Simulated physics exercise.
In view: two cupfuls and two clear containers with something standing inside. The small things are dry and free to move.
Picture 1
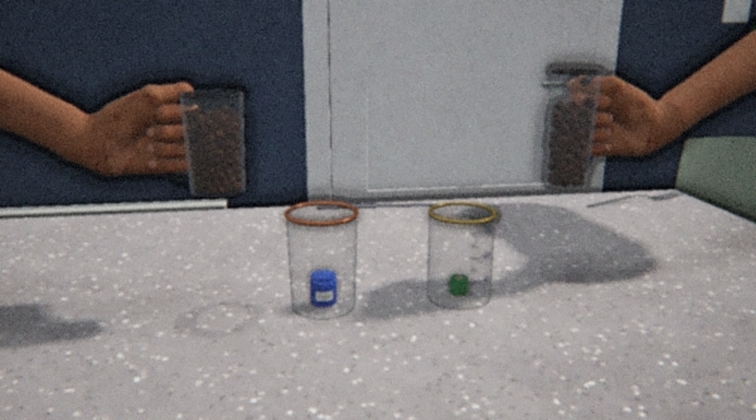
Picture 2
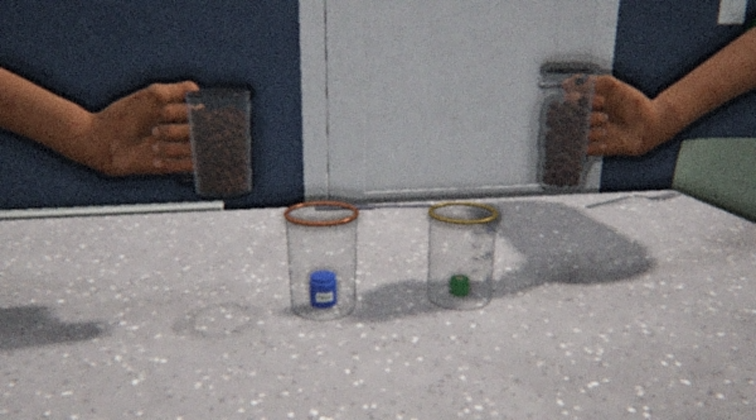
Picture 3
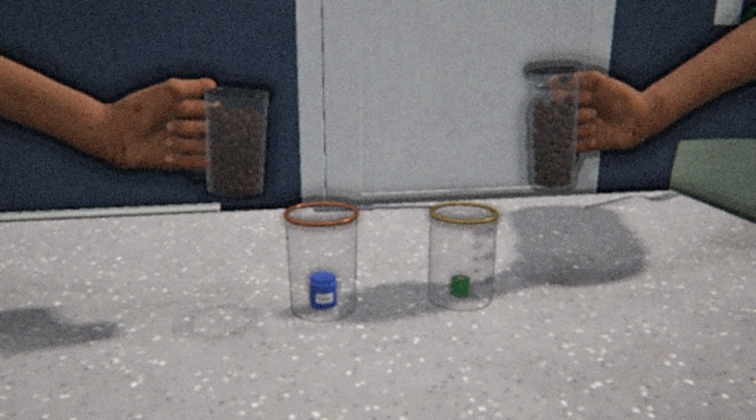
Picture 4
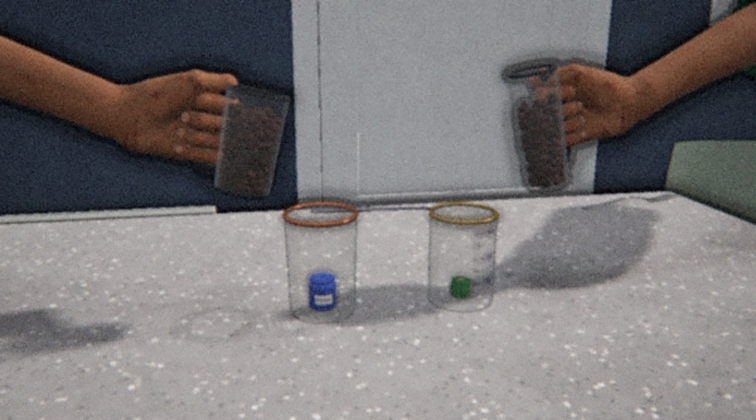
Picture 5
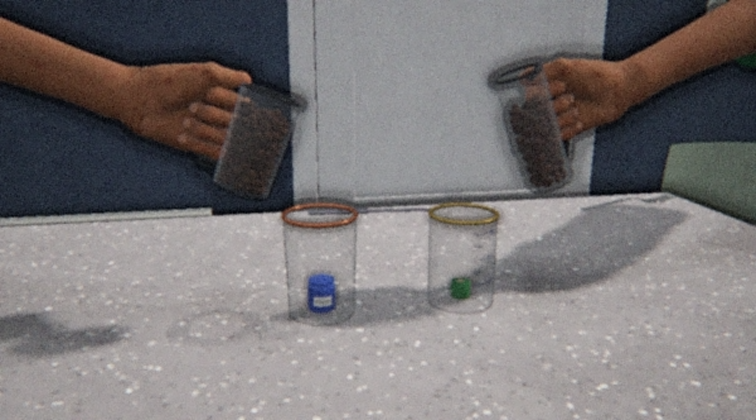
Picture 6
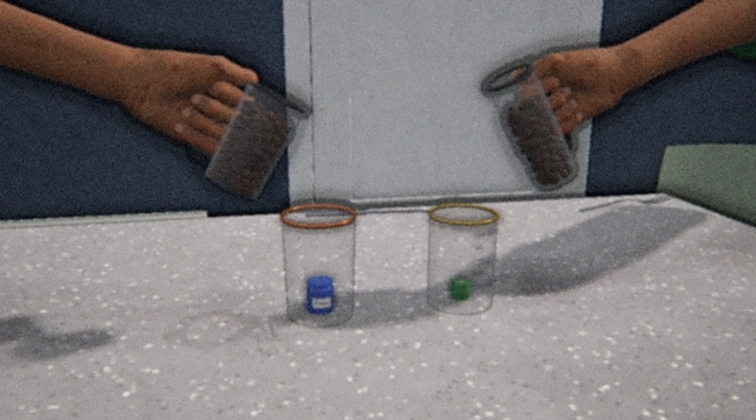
Two hands reach in from either side, each holding a clear cup of small dark brown pieces above a pale speckled countertop, seen from the front against a dark blue and light grey backdrop. On the counter stand two clear containers, the left orange-rimmed with a small blue canister inside, the right yellow-rimmed with a small green object. The hands move the cups inward and steadily tilt them toward each other, while the view barely shifts.
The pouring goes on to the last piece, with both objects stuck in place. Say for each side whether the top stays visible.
On the left it ends up hidden, on the right it ends up hidden.
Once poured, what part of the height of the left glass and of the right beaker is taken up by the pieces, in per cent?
Near 55 on the left, 45 on the right.
Then, 0.73 s after the last picture, left glass empty, all of its cupful still in the cup; right beaker empty, all of its cupful still in the cup.
Then, 1.36 s after the last picture, left glass a quarter full, about half of its cupful still in the cup; right beaker nearly empty, nearly all of its cupful still in the cup.
Then, 1.91 s after the last picture, left glass half full, none of its cupful still in the cup; right beaker a third full, none of its cupful still in the cup.
At rest, left glass half full (surface near (319, 258)), nothing beside it; right beaker half full (surface near (461, 259)), nothing beside it; the left thing is covered; the right thing is covered.
